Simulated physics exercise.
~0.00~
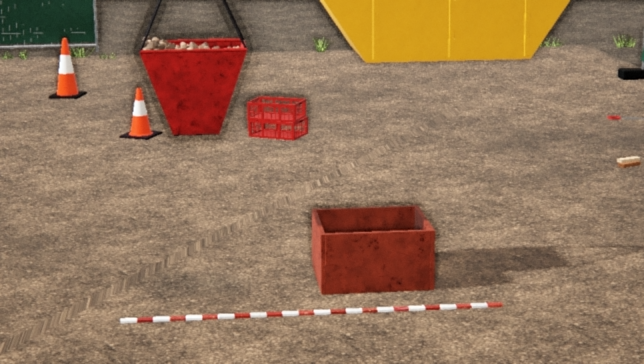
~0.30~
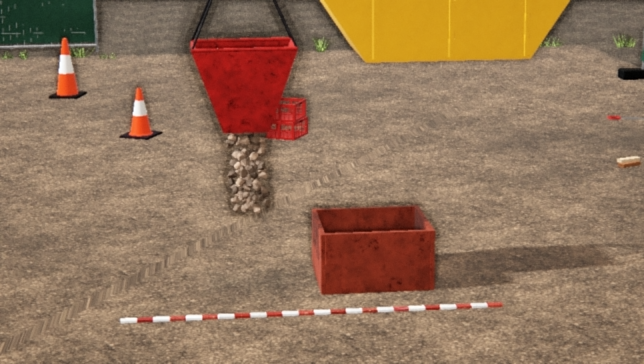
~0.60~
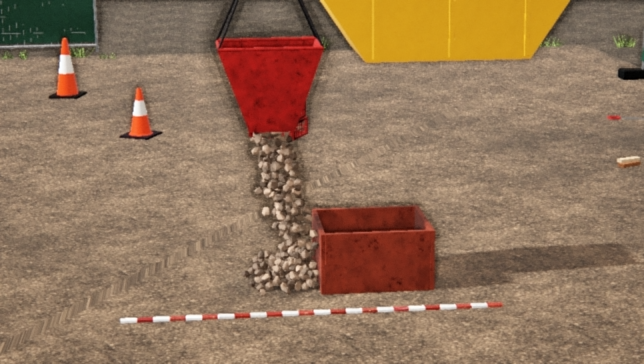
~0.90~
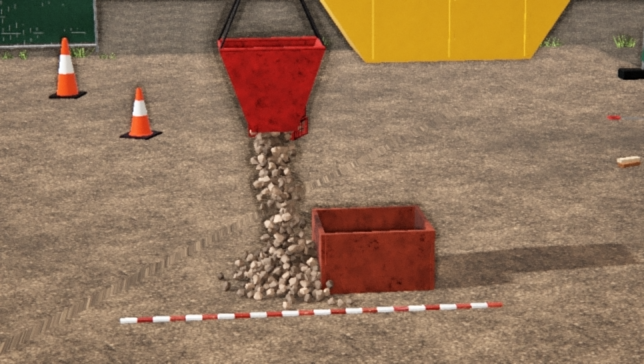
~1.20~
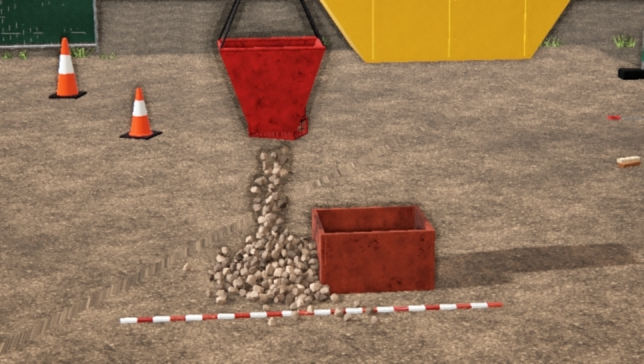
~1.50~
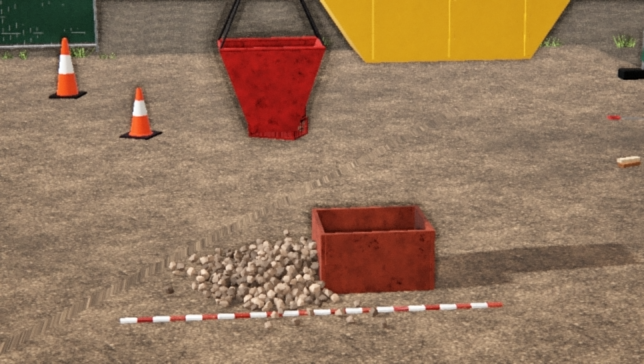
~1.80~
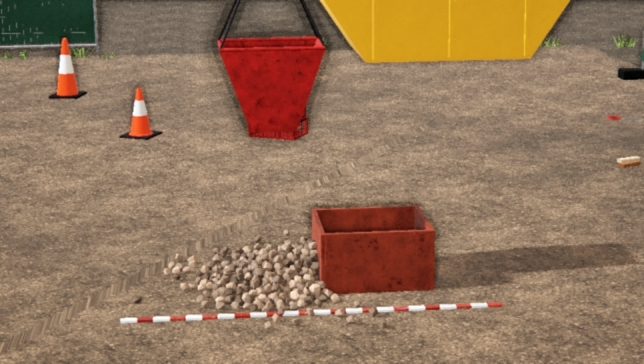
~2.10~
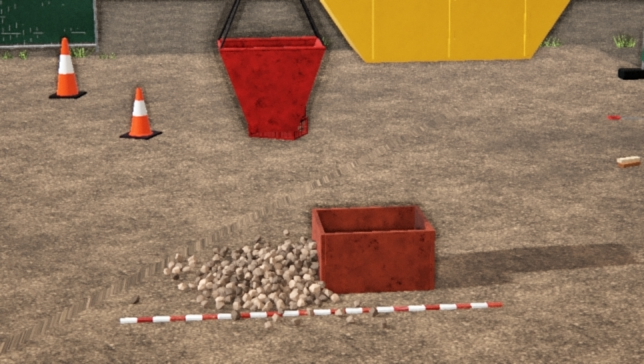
A red skip full of stones hung above sandy ground and moved right, pouring its load out before it was over the dark red bin. The stones piled up to the left of the bin, a few rolled in front, and the bin stayed empty.
